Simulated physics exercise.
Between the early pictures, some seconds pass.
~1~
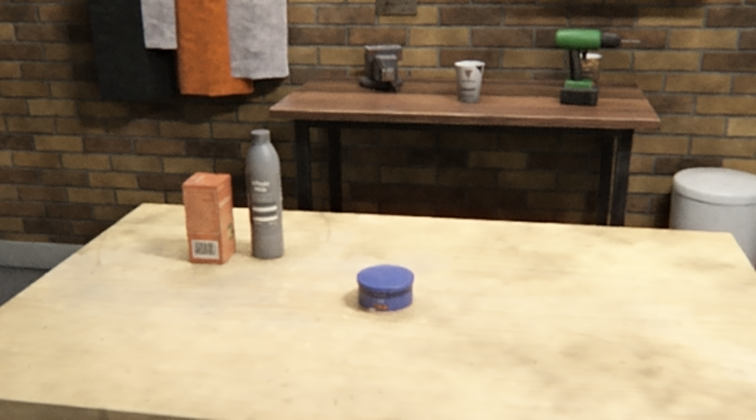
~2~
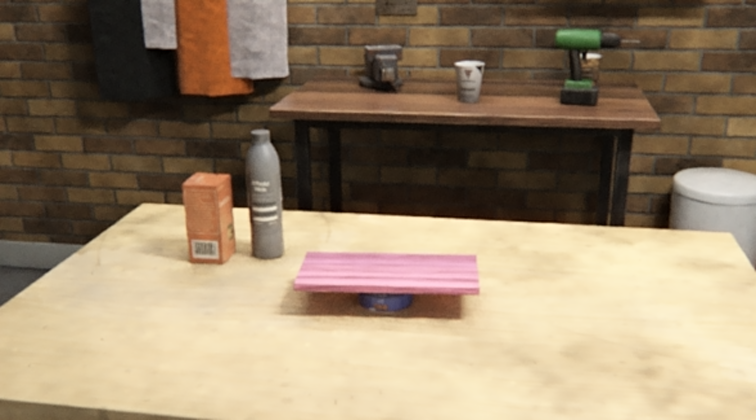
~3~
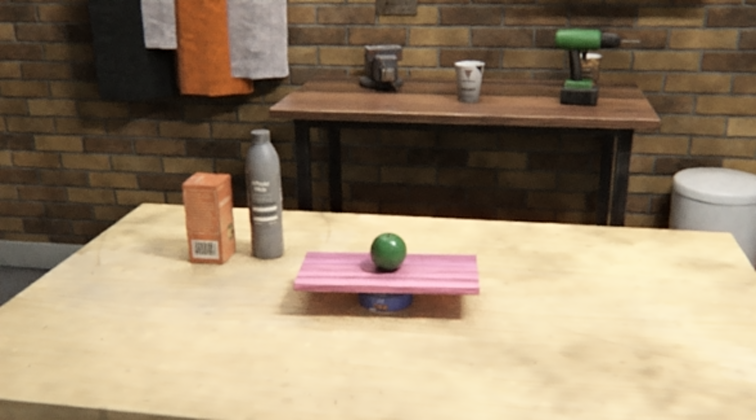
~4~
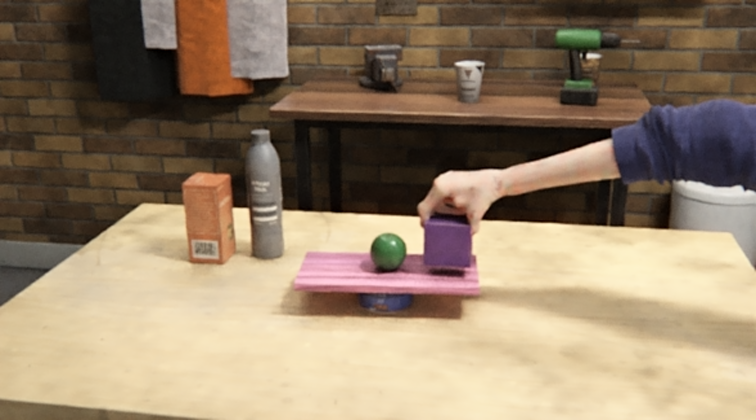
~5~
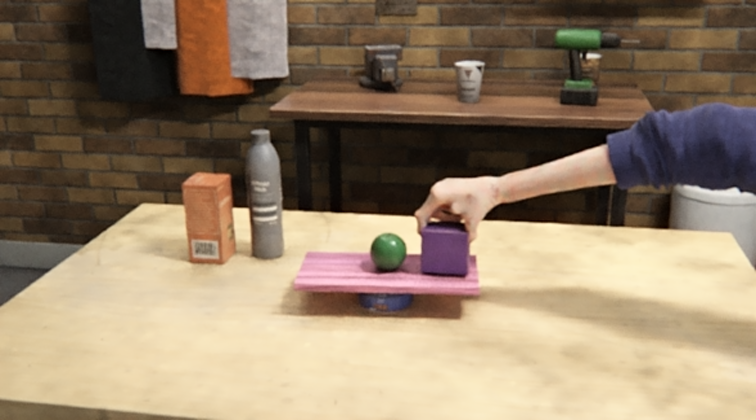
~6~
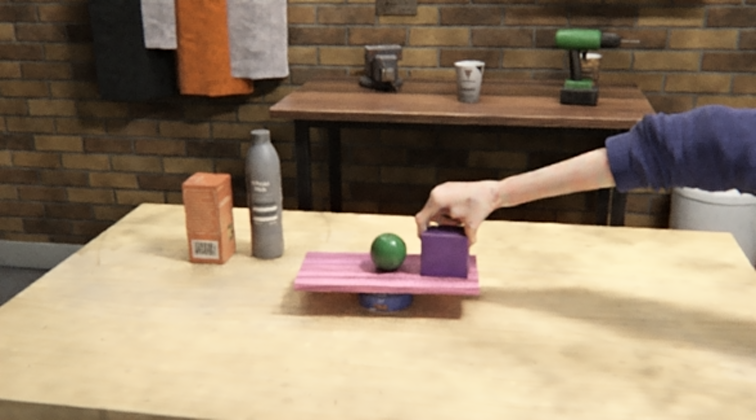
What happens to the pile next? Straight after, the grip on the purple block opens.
My prediction: Steady.
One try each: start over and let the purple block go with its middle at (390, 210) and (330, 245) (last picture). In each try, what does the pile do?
It caves in the first time and survives the second time.
Then, 0.20 s on from there, no change.
Then, 0.50 s on from there, purple block resting near (446, 251).
In the end, all 6 unmoved. At the end, from the last picture's camera, purple block near (446, 251). The pile keeps its balance.
